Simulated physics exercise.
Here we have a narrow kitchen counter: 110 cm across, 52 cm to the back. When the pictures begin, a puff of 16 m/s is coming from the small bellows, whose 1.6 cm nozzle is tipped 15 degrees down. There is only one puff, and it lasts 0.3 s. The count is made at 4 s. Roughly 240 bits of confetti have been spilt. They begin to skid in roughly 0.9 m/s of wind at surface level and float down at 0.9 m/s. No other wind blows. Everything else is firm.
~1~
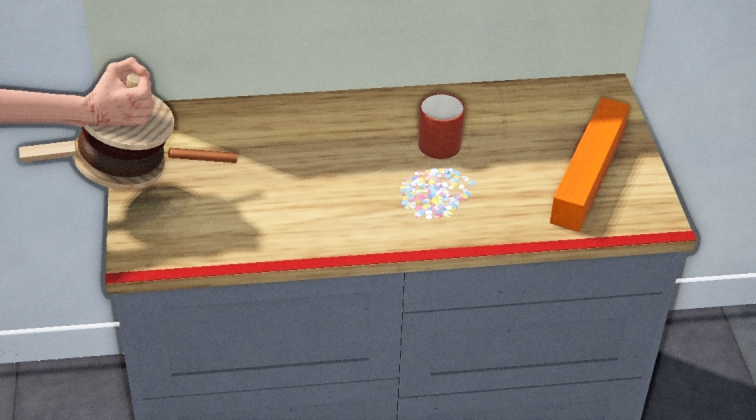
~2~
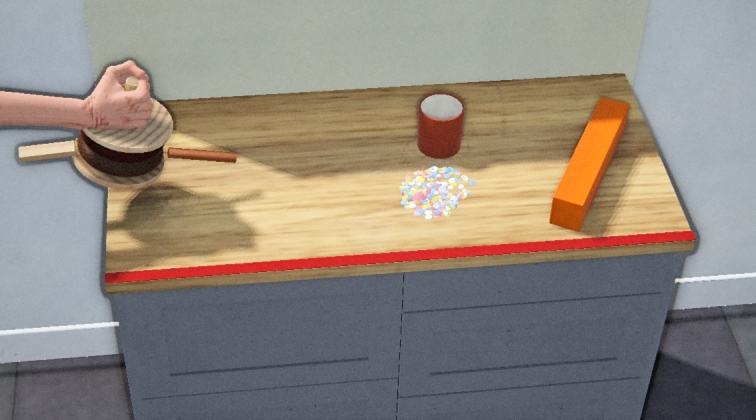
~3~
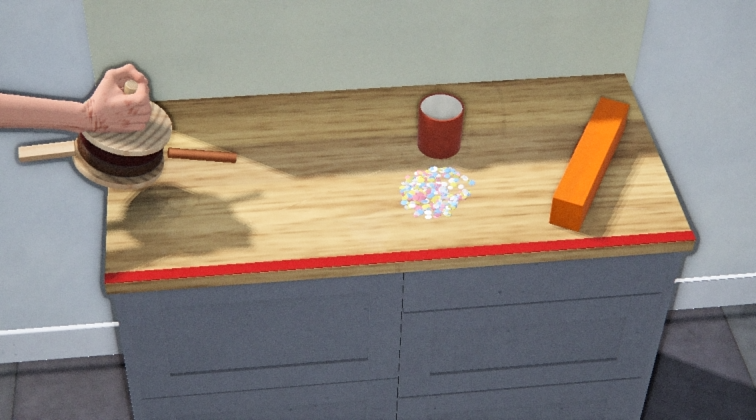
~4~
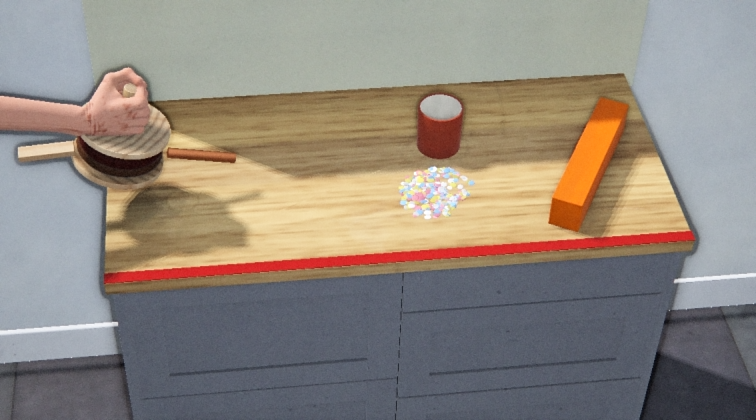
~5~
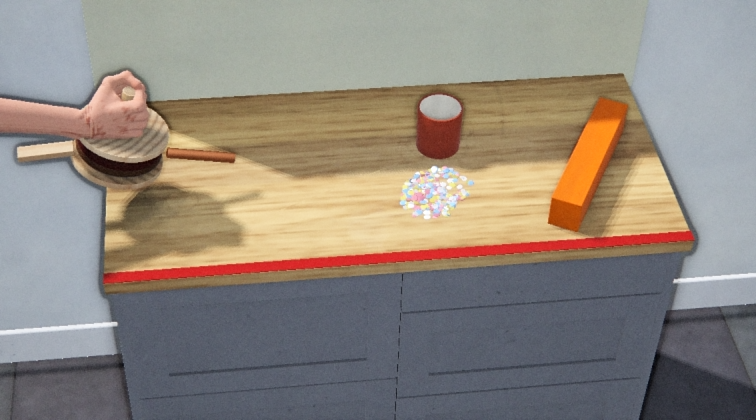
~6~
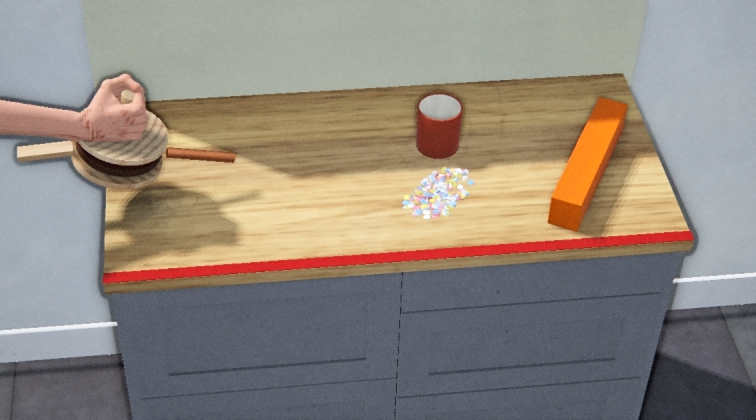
A hand held a small round bellows at the left end of a wooden counter, near a red mug and an orange plank, and then some of the pastel confetti shifted slightly to the right.
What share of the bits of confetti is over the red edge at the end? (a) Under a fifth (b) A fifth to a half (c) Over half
The answer is a.
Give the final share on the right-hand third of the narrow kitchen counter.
About 90 percent.
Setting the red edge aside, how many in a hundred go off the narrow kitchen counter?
Around 0 % of them.
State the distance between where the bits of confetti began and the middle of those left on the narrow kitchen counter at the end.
Around 25 cm, I reckon.
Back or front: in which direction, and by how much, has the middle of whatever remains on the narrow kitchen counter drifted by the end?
It has moved forward by roughly 5 cm.
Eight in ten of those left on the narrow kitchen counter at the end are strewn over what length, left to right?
I'd say close to 20 cm.
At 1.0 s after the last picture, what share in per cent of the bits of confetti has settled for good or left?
I would put it at around 100 %.
Then, 0.6 s after the last picture the count stands so, 0 % are over the red edge; the middle of those left on the top is near (555, 199).
Then, 1.0 s after the last picture the count stands so, 0 % are over the red edge; the middle of those left on the top is near (555, 199).
Then, 2.0 s after the last picture the count stands so, 0 % are over the red edge; the middle of those left on the top is near (555, 199).
Then, 3.8 s after the last picture, at the end, 0 % are over the red edge; the middle of those left on the top is near (555, 199).
